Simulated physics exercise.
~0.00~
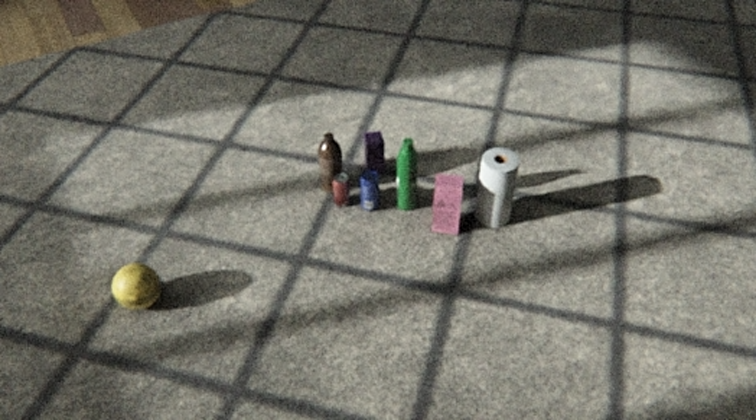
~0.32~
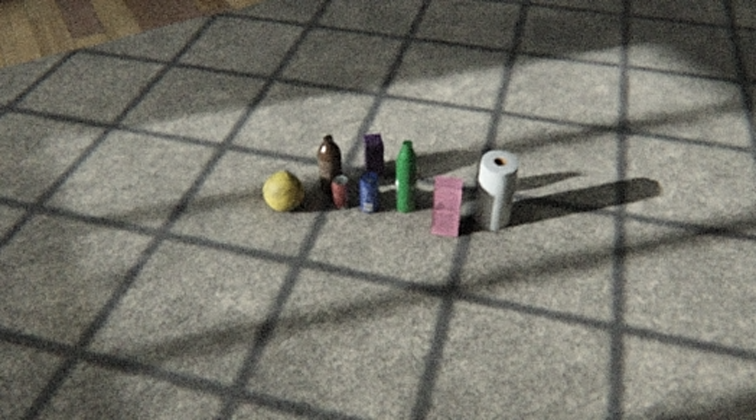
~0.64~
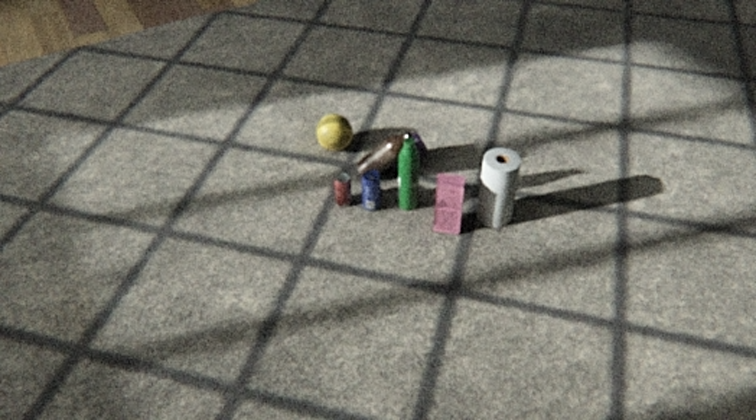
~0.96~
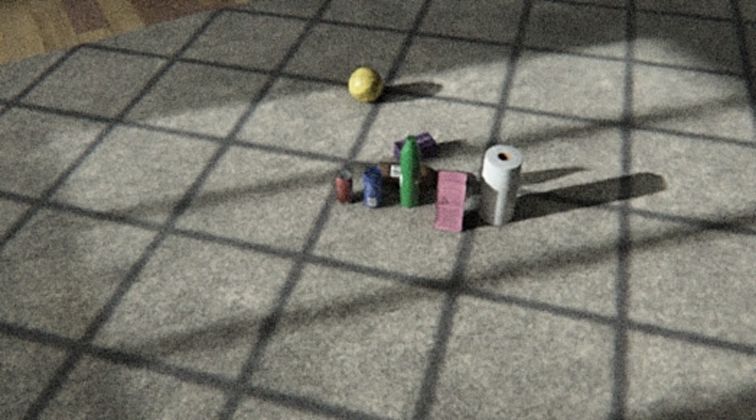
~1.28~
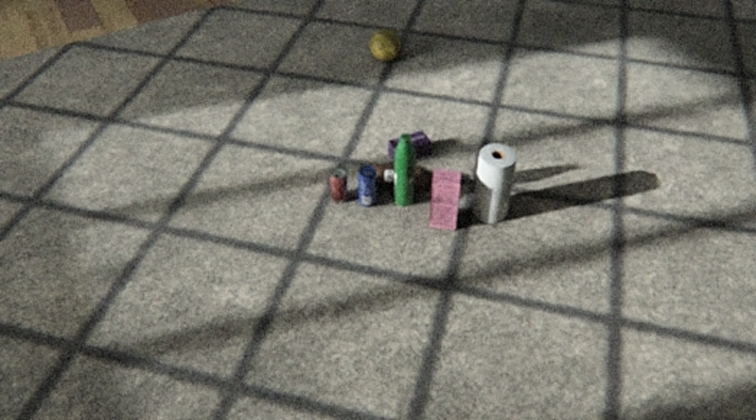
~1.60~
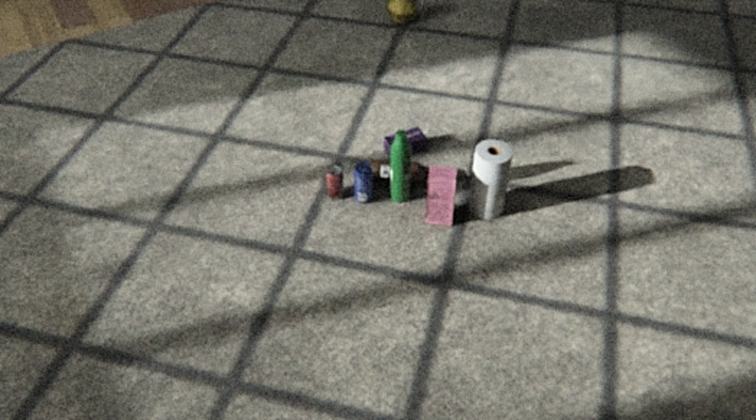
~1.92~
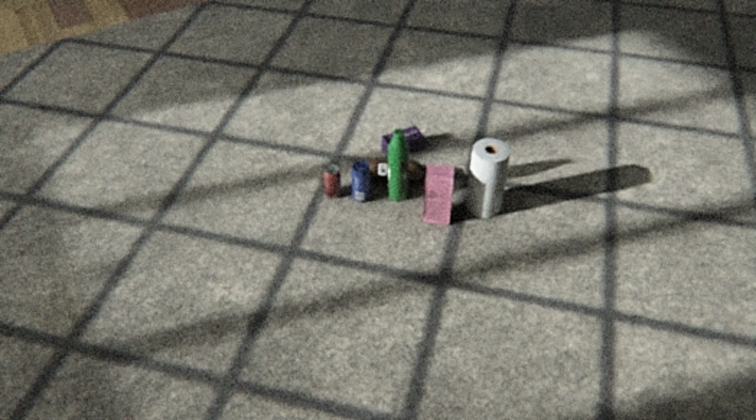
A yellow ball rolls right and away across the tiled floor into a small group of standing objects, toppling a brown bottle and a purple carton, then rolls on out of view at the top, while the cans, green bottle, pink carton and white roll stay standing.
